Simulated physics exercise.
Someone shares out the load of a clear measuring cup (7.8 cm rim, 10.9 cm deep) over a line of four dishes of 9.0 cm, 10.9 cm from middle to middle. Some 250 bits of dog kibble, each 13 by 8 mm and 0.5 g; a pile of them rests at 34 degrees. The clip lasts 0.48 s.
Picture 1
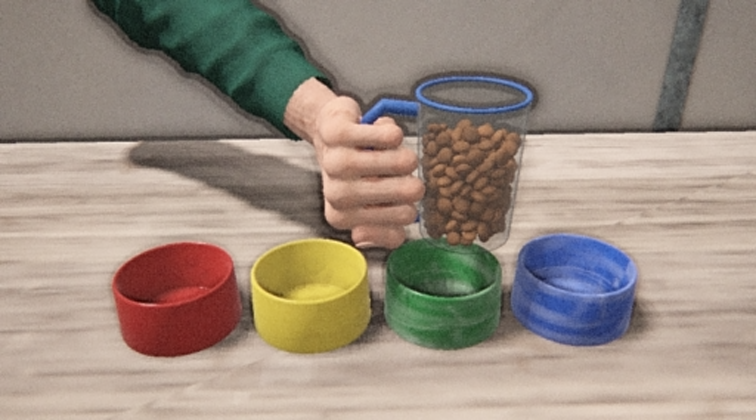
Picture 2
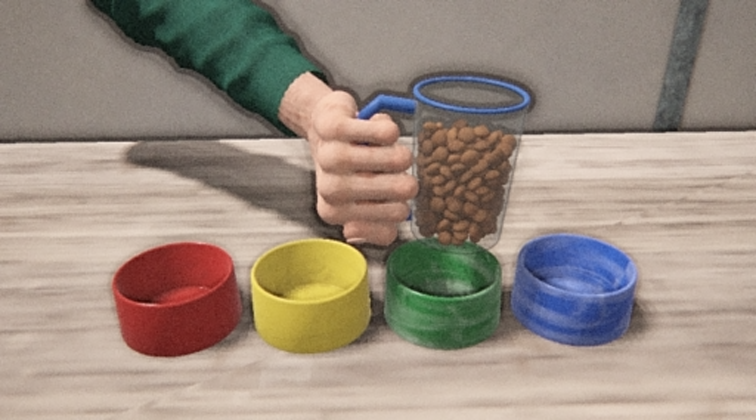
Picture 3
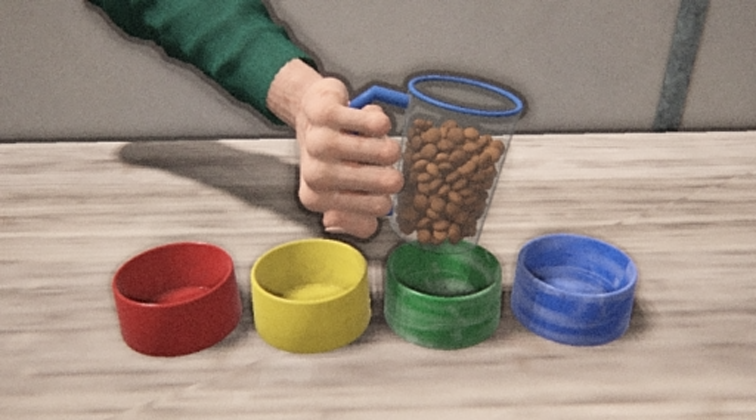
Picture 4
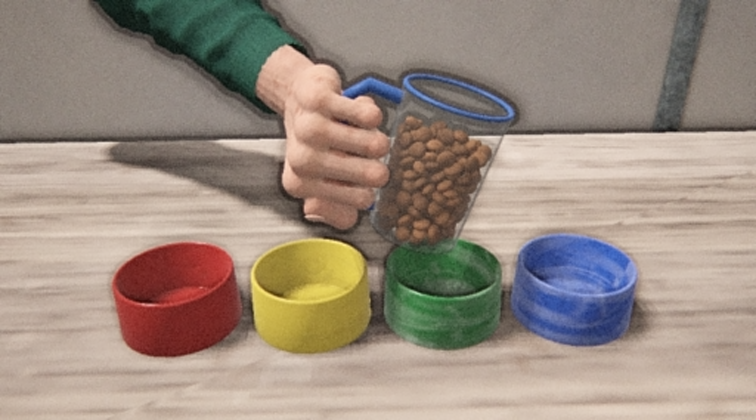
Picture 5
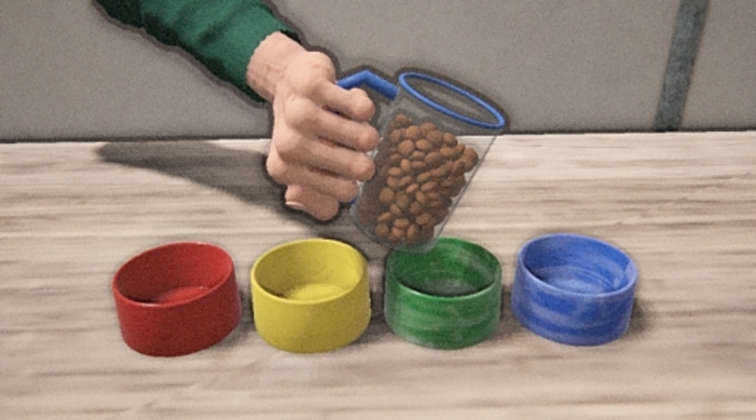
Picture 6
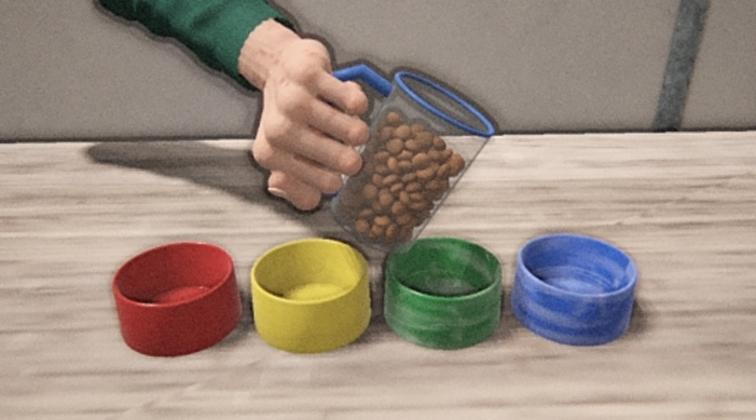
On a pale wooden table, a hand in a green sleeve held a clear cup of brown kibble behind red, yellow, green and blue bowls, then moved it slightly left while steadily tilting it rightward.
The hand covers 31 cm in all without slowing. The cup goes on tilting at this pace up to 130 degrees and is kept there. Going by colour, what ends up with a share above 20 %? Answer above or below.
Red below, blue below, green below, yellow above, counter above.
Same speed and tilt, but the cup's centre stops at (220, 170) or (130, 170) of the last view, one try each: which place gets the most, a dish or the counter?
Most goes to: Yellow, then yellow.
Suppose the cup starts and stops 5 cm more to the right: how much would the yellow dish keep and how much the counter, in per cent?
Then: Yellow 80; counter 20.
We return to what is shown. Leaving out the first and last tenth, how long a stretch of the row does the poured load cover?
Roughly 9 cm.
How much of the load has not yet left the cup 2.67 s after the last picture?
Some 0 per cent of the load.
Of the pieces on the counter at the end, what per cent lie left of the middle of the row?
Some 100 per cent.
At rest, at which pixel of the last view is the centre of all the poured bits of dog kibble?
At about (290, 301).
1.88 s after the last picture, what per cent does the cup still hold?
Roughly 0 per cent.
Then, 1.14 s after the last picture, tilt 107 degrees; cup holds 95 %, yellow 5 %.
Then, 1.88 s after the last picture, tilt 130 degrees; cup holds 0 %, red 5 %, yellow 65 %.
Then, 2.67 s after the last picture, tilt 130 degrees; cup holds 0 %, red 5 %, yellow 65 %.
In the end, red 5 %, blue 0 %, green 0 %, yellow 65 %, counter 30 %.
